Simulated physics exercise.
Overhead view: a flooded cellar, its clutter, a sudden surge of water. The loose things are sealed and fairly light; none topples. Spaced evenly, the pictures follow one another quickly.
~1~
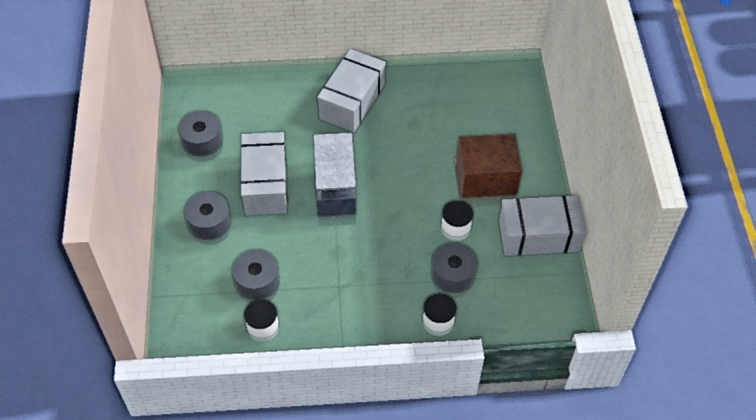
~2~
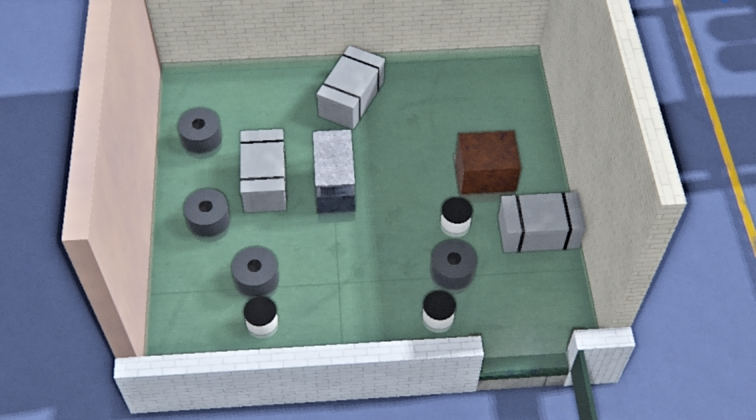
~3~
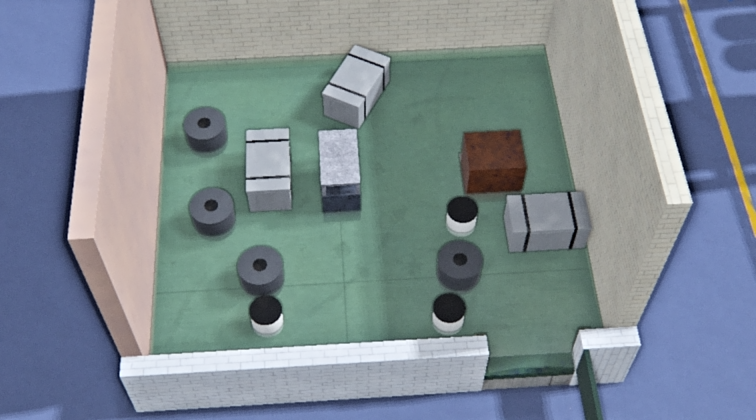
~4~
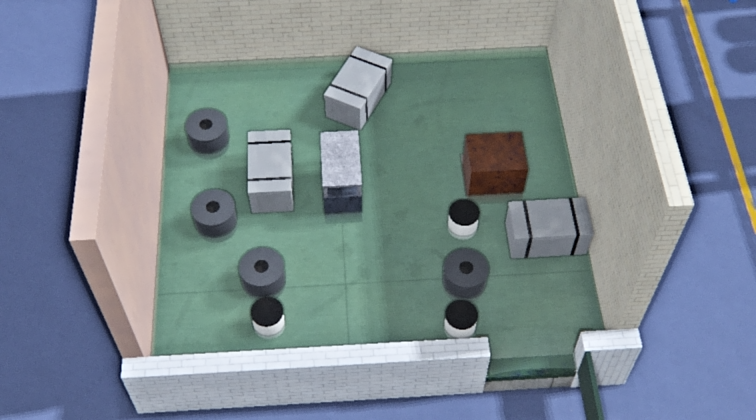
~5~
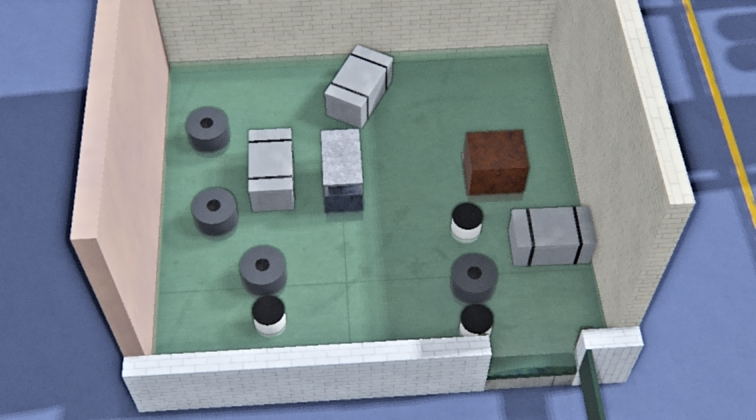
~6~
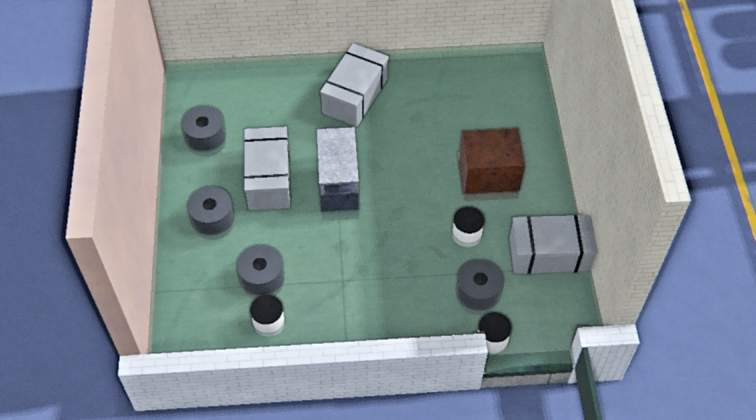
Green gate swinging outward from a flooded walled room, then a black-and-white pail drifting right, nearby tub and grey crate shifting less.
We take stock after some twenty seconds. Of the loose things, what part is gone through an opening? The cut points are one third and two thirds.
A third to two thirds.
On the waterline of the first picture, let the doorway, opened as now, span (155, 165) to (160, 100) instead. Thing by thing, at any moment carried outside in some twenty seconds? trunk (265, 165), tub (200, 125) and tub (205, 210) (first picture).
The three read escape, escape and escape, respectively.
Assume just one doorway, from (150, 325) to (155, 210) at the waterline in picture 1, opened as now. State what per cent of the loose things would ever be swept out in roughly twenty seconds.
Result: 60 per cent.
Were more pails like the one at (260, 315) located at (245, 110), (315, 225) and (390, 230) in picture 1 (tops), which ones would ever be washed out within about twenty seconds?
In order, the first is never leaving, the second escaping, the third escaping.
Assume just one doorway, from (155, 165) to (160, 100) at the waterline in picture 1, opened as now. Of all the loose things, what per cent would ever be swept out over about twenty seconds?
Roughly 40 %.
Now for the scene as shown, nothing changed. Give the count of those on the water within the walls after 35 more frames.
In total, 7.
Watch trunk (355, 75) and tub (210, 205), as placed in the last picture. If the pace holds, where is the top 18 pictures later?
They should end up near (381, 88) and (228, 226) respectively.
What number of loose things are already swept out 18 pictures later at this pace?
Tally: 2.
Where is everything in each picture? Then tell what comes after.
The first frame shows a pail at (440, 308) floats; a tub at (455, 262), afloat; 0 of 10 have shifted.
The second frame shows a pail at (440, 305), afloat; a tub at (454, 259), afloat; 0 of 10 have shifted.
The third frame shows a pail at (449, 308) floats, close to its start; a tub at (460, 260), afloat; 1 of 10 have shifted.
The fourth frame shows a pail at (462, 314) floats, close to its start; a tub at (466, 268), afloat, close to its start; 2 of 10 have shifted.
The fifth frame shows a pail at (477, 318), afloat, a stride from its start; a tub at (474, 273), afloat, close to its start; 4 of 10 have shifted.
The sixth frame shows a pail at (495, 327) floats, a stride from its start; a tub at (481, 279), afloat, a stride from its start; 4 of 10 have shifted.
A moment on, 2 of 10 are out; 8 afloat.
Next, 2 of 10 are out; 8 afloat.
Later, 3 of 10 are out; 7 afloat.
In the end, 4 of 10 are out; 5 afloat.
